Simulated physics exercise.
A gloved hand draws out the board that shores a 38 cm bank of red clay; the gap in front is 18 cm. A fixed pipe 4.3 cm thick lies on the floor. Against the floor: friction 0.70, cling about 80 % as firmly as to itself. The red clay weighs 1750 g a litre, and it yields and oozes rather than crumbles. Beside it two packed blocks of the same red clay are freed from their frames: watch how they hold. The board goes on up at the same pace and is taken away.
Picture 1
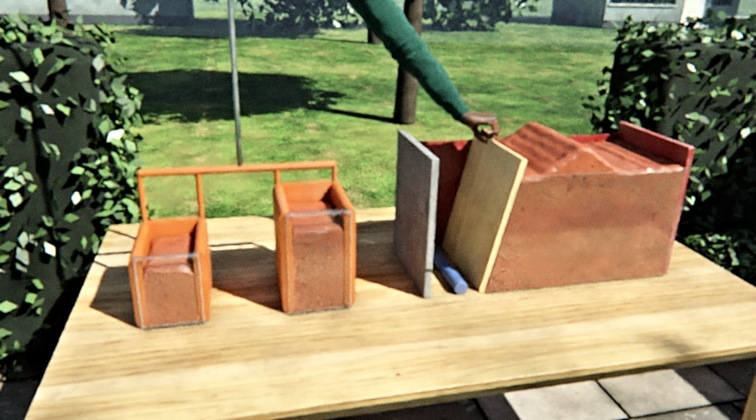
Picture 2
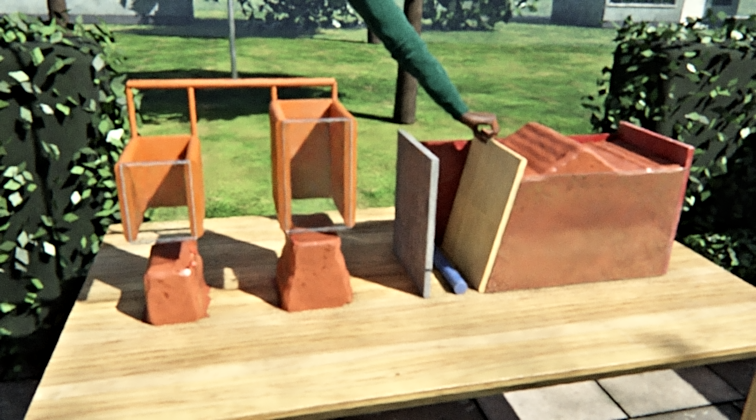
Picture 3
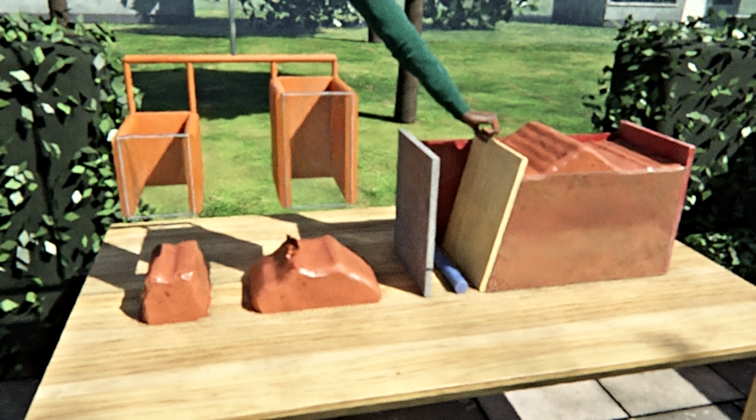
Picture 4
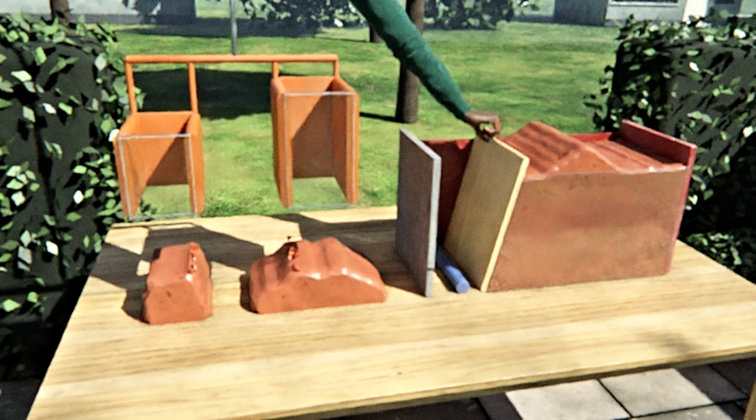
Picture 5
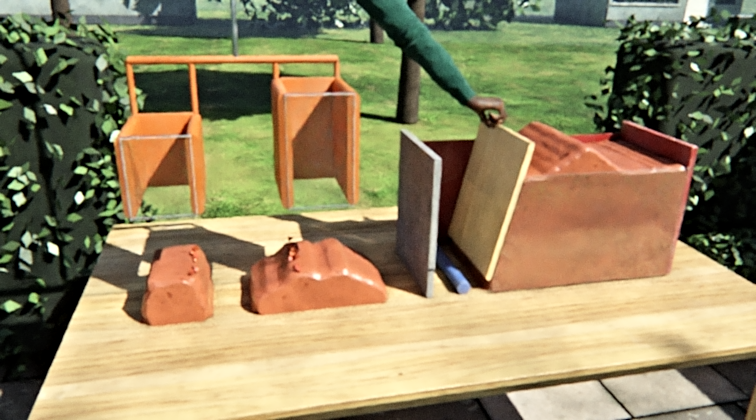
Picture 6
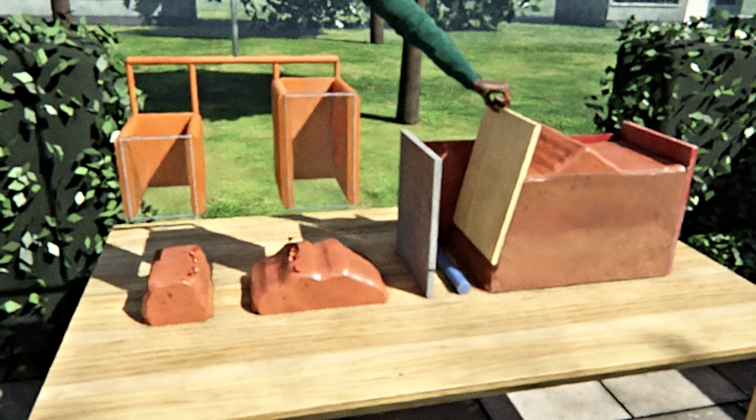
The video shows two orange moulds lifting off blocks of red clay, which slump, the right one spreading into a low mound, before a green-sleeved arm slowly draws a board partway up beside a larger clay bank.
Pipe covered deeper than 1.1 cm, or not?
It is left buried.
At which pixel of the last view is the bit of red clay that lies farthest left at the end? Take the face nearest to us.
Near (435, 290).
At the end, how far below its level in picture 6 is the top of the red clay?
About 7.0 cm.
Last picture + 0.38 s, the fallen stuff reaches 37 % of the way across and 1.8 cm lies on the pipe.
Last picture + 0.82 s, the fallen stuff reaches 83 % of the way across and 11 cm lies on the pipe.
Last picture + 1.26 s, the fallen stuff reaches 97 % of the way across and 15 cm lies on the pipe.
Last picture + 1.70 s, the fallen stuff reaches 97 % of the way across and 15 cm lies on the pipe.
Last picture + 1.74 s, the fallen stuff reaches 97 % of the way across and 15 cm lies on the pipe.
